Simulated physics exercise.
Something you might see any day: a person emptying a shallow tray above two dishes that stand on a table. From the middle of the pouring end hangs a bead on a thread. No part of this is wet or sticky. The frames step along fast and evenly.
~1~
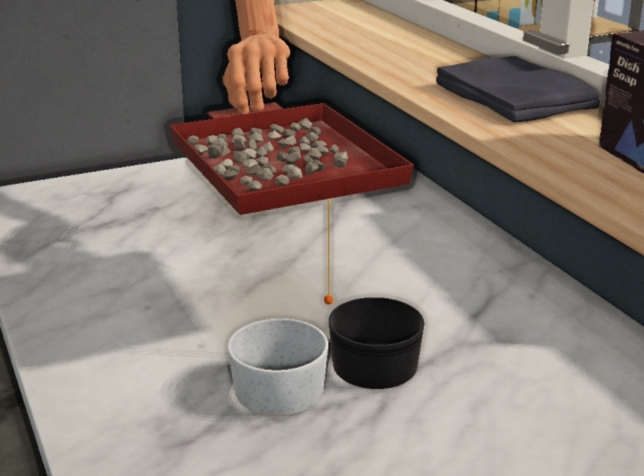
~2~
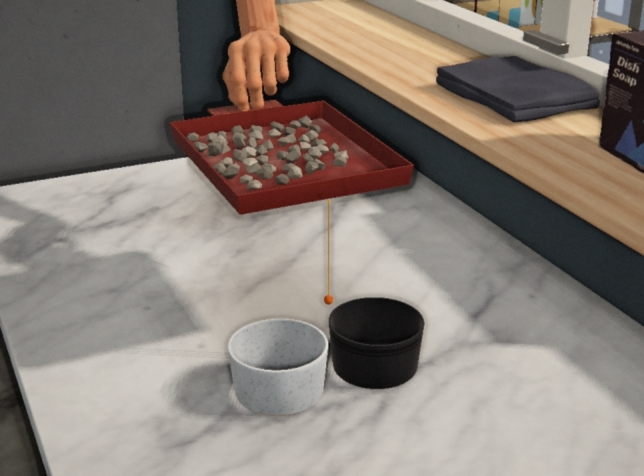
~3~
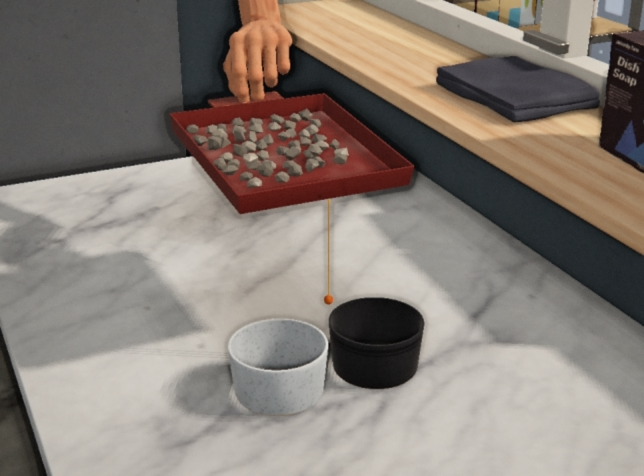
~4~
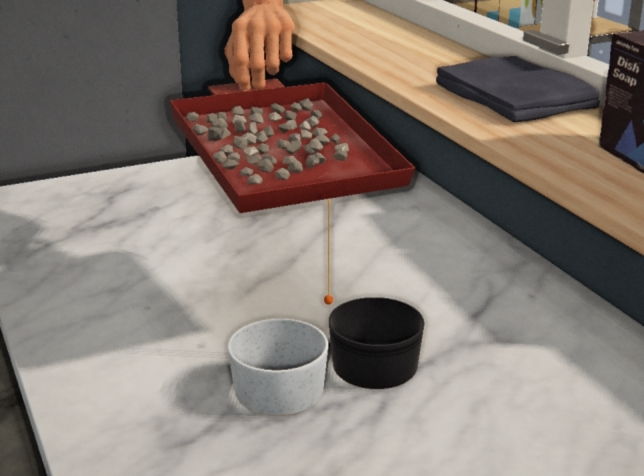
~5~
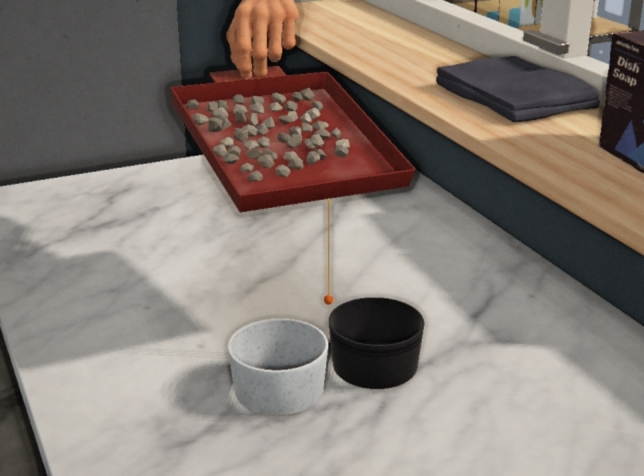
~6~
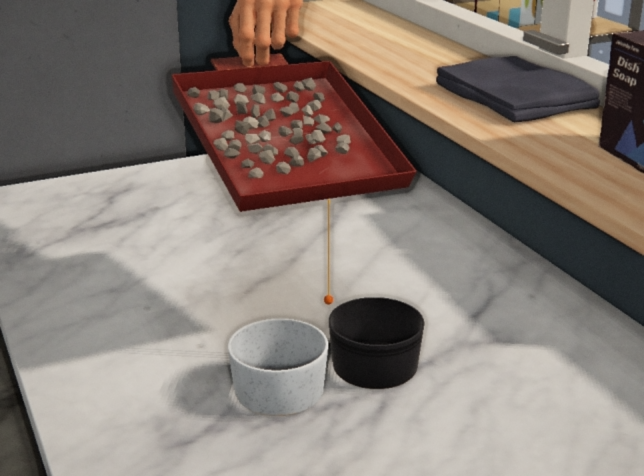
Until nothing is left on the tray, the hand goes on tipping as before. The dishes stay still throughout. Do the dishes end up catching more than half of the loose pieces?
Yes.
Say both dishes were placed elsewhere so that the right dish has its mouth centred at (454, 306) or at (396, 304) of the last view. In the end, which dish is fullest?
In turn: Left; the right-hand dish.
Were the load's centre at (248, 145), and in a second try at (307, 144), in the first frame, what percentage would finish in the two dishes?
First case: Around 70 %; second case: Around 70 %.
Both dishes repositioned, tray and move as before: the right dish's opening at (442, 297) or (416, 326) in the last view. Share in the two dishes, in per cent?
You'd get 60 in a hundred the first time and 90 in a hundred the second.
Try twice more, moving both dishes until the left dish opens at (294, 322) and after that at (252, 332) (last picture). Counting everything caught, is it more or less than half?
At place one a lesser share; at place two a lesser share.
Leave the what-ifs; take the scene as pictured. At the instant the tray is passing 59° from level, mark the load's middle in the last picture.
The load's middle is around (334, 176).
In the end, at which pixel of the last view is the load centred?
(384, 365).
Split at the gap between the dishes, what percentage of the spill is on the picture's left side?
Close to 0 per cent.
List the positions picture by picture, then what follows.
Corners of the pouring end at (239, 194) and (410, 164), level; middle of the load at (261, 152), bits of gravel; left dish at (298, 389); right dish at (398, 363); bead on its thread at (329, 300), in the first picture.
Corners of the pouring end at (240, 194) and (410, 165), level; middle of the load at (261, 150), in the second picture.
Corners of the pouring end at (240, 194) and (410, 165), tipped barely, lowest at the right corner; middle of the load at (261, 145), in the third picture.
Corners of the pouring end at (241, 194) and (411, 167), tipped a little, lowest at the right corner; middle of the load at (261, 137), in the fourth picture.
Corners of the pouring end at (242, 193) and (412, 168), tipped a little, lowest at the right corner; middle of the load at (262, 129), in the fifth picture.
Corners of the pouring end at (243, 194) and (413, 170), tipped clearly, lowest at the right corner; middle of the load at (263, 122); left dish at (298, 389); right dish at (398, 363), in the sixth picture.
Soon, tray tipped steeply; all on the tray.
A while on, tray tipped right over; most on the tray; a small part in the right dish; a small part outside both; a stray few in the air.
Towards the end, tray tipped past a quarter turn; about a quarter in the left dish; about two thirds in the right dish; about a quarter outside both.
Finally, tray tipped past a quarter turn; about a quarter in the left dish; about two thirds in the right dish; about a quarter outside both.
